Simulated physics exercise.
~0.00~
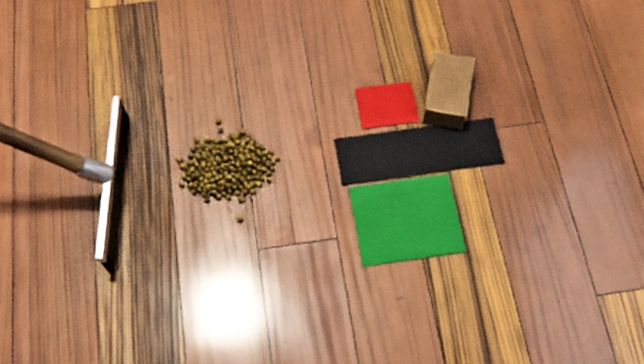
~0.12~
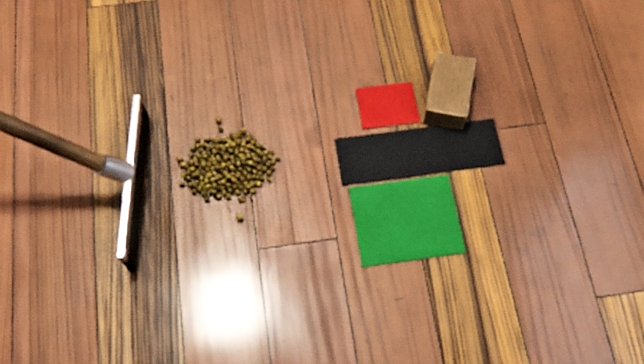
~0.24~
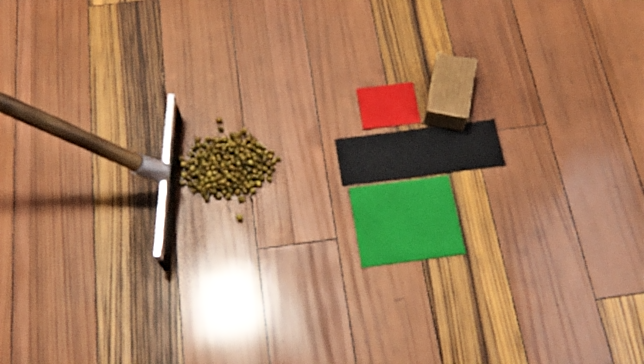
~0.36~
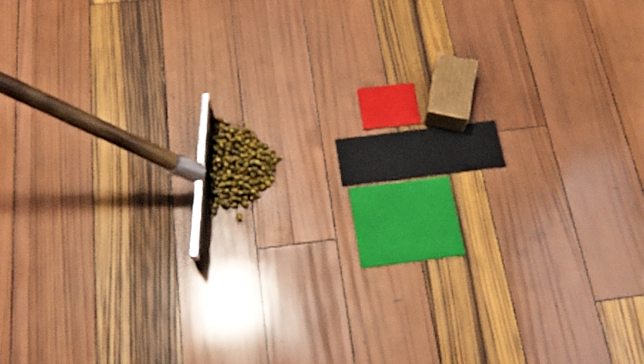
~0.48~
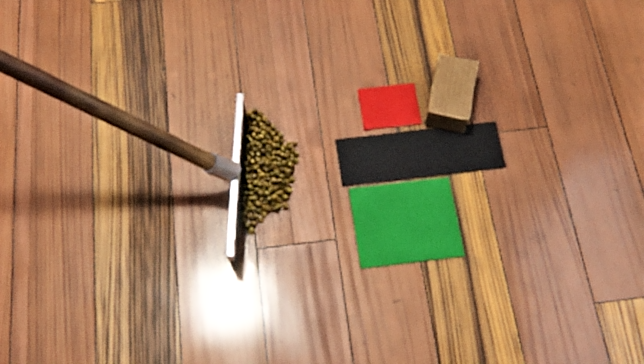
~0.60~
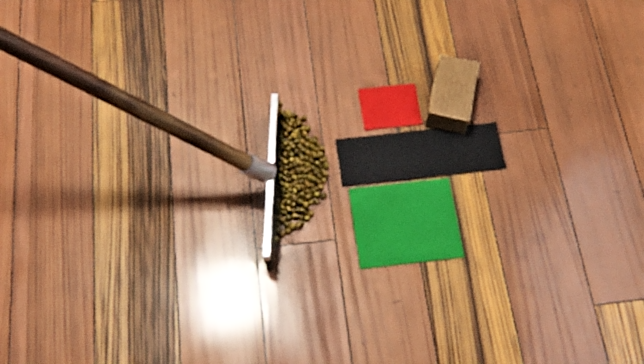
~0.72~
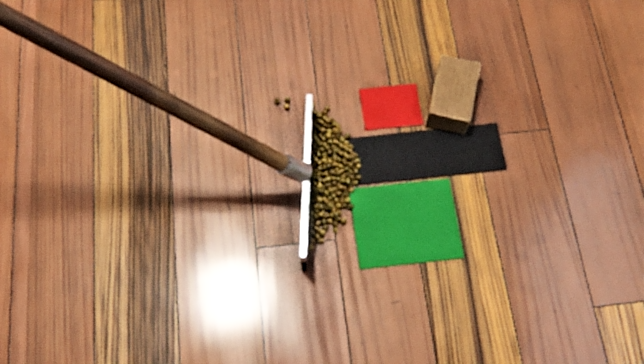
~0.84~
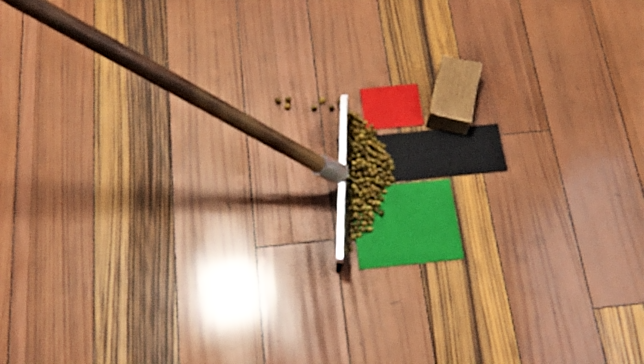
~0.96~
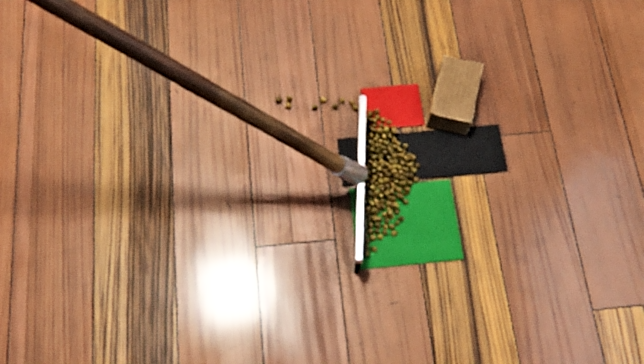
On a wooden floor, a long-handled squeegee slid right into a heap of small brownish pellets and pushed it toward a wooden block and coloured sheets, leaving a few stragglers behind, until the pellets lay mostly across the black and green sheets.
